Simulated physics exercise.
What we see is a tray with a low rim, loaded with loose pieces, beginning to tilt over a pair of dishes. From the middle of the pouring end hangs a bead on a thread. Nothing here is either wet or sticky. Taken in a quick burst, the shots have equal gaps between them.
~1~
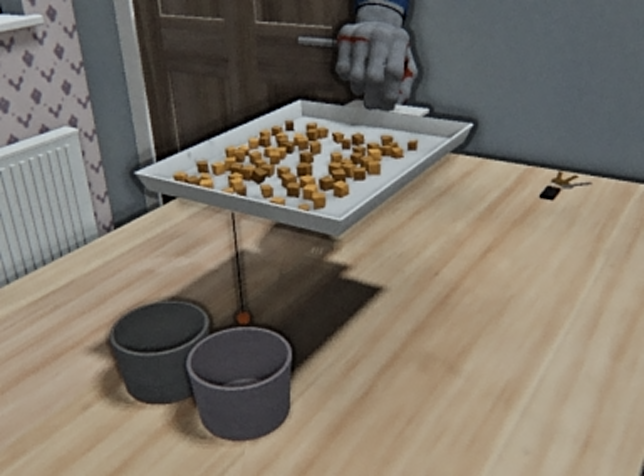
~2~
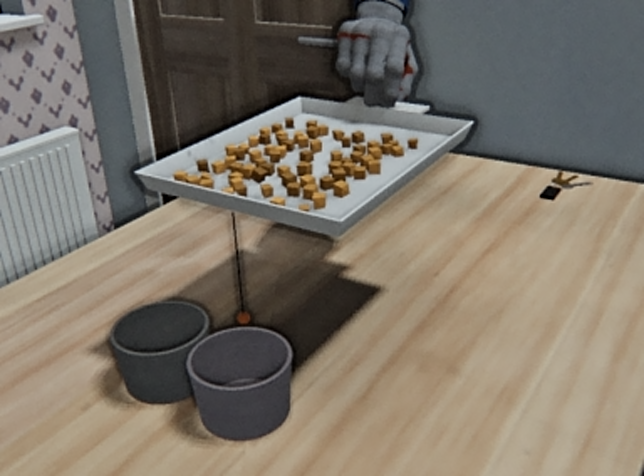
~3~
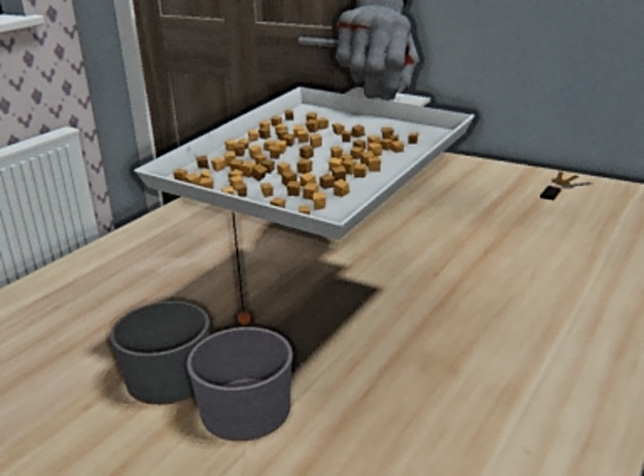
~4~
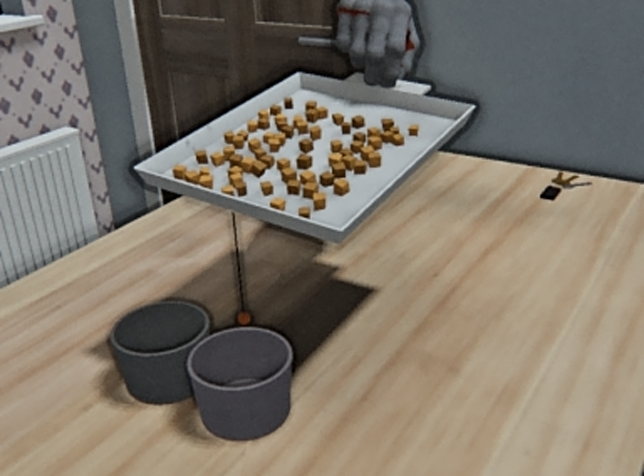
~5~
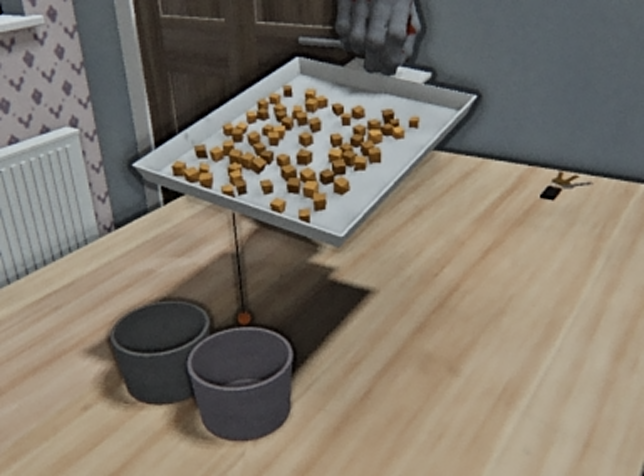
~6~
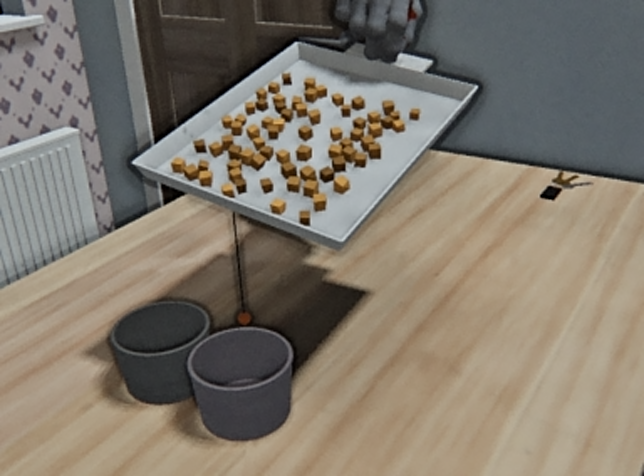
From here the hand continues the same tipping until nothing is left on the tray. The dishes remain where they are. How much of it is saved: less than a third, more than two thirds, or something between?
The share caught will be small, beneath a third of the load.
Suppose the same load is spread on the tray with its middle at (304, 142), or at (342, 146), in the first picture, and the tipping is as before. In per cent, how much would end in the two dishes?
Shares in turn: 10 % and 10 %.
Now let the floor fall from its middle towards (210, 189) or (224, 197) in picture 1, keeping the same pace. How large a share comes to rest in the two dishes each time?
First case around 70 per cent, second case 80 per cent.
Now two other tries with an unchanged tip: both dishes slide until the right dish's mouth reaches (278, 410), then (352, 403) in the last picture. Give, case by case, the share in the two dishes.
Around 10 and around 30 per cent, in that order.
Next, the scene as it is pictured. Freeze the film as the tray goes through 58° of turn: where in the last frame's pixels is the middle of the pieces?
Somewhere near pixel (304, 202).
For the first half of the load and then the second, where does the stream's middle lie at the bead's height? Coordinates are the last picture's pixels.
The first part at (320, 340); the rest at (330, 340).
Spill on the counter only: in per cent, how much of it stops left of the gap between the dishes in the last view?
Around 0 %.
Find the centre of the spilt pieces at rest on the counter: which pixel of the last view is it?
Somewhere near (365, 425), I think.
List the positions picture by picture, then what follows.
The first frame shows corners of the pouring end at (146, 171) and (337, 215), level; middle of the load at (307, 158), croutons; left dish at (129, 372); right dish at (210, 407); bead on its thread at (243, 318).
The second frame shows corners of the pouring end at (146, 171) and (338, 216), level; middle of the load at (307, 157).
The third frame shows corners of the pouring end at (146, 169) and (338, 219), tipped barely, lowest at the right corner; middle of the load at (307, 152).
The fourth frame shows corners of the pouring end at (145, 166) and (338, 224), tipped a little, lowest at the right corner; middle of the load at (306, 146).
The fifth frame shows corners of the pouring end at (144, 163) and (338, 229), tipped a little, lowest at the right corner; middle of the load at (306, 140).
The sixth frame shows corners of the pouring end at (143, 160) and (339, 233), tipped clearly, lowest at the right corner; middle of the load at (306, 133); left dish at (130, 372); right dish at (211, 407).
Soon after the last picture, tray tipped steeply; nearly all on the tray; a stray few in the air.
A little later, tray tipped right over; nearly all on the tray; a small part outside both.
Later still, tray tipped past a quarter turn; about a quarter in the right dish; most outside both.
At rest, tray tipped past a quarter turn; about a quarter in the right dish; none in the left dish; most outside both.
